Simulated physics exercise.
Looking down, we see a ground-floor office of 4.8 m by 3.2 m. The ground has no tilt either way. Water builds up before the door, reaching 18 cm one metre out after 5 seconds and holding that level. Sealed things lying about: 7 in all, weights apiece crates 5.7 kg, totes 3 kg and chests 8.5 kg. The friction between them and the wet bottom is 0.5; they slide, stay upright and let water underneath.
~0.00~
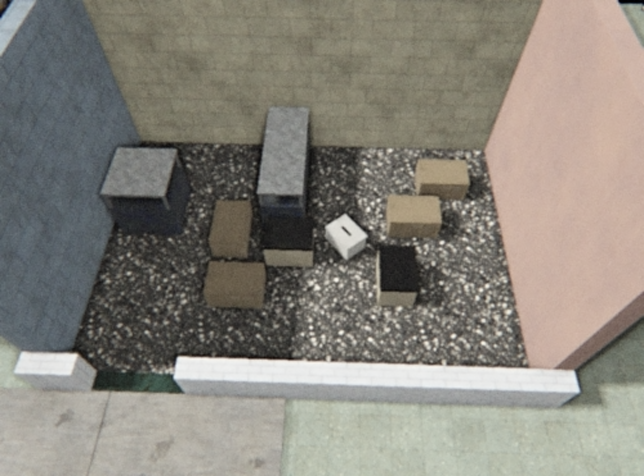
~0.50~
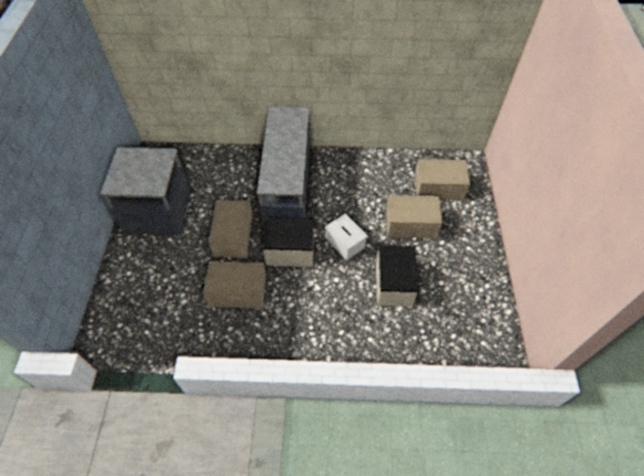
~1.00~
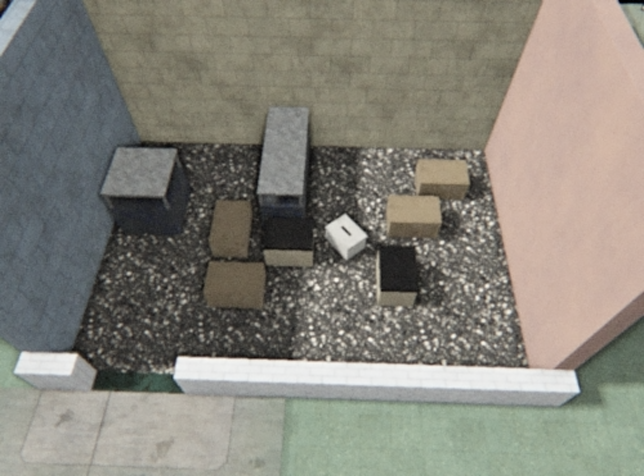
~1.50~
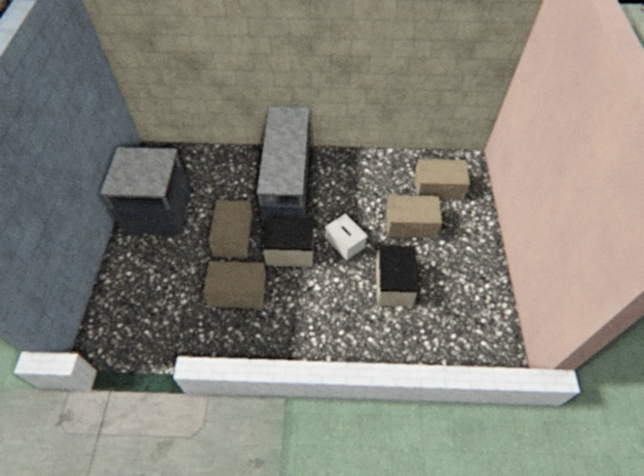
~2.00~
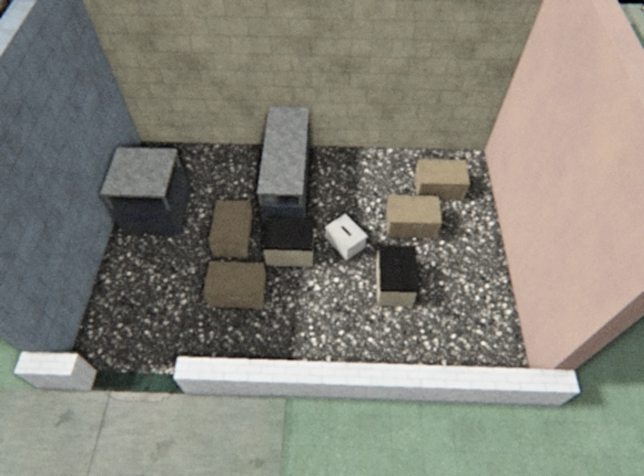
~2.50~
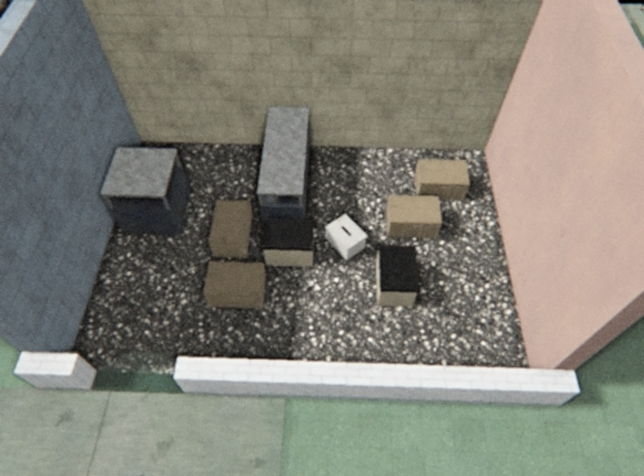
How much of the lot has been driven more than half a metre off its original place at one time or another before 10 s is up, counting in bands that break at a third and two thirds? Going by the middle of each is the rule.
I would put it at from one to two thirds.
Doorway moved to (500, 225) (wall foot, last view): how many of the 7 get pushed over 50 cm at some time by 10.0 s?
That would give 6.
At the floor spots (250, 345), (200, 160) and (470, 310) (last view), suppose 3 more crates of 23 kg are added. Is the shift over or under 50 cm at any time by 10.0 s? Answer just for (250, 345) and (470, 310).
The first: Falls below it. The second: Falls below it.
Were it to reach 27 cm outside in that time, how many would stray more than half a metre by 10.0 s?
The answer would then be 6.
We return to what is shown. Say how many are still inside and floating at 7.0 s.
Total: 2.
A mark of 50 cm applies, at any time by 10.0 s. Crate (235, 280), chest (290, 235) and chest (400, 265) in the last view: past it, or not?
Beyond, beyond, within.
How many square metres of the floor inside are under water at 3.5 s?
Close to 1.5 m2, I'd say.
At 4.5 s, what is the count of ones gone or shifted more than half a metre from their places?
By then 0.
After 3.5 s 0 of 7 are over 50 cm from their spots; 0 afloat.
After 4.5 s 0 of 7 are over 50 cm from their spots; 0 afloat.
After 7.0 s 1 of 7 are over 50 cm from their spots; 2 afloat.
After 10.0 s 3 of 7 are over 50 cm from their spots, and 3 have been at some point; 4 afloat.
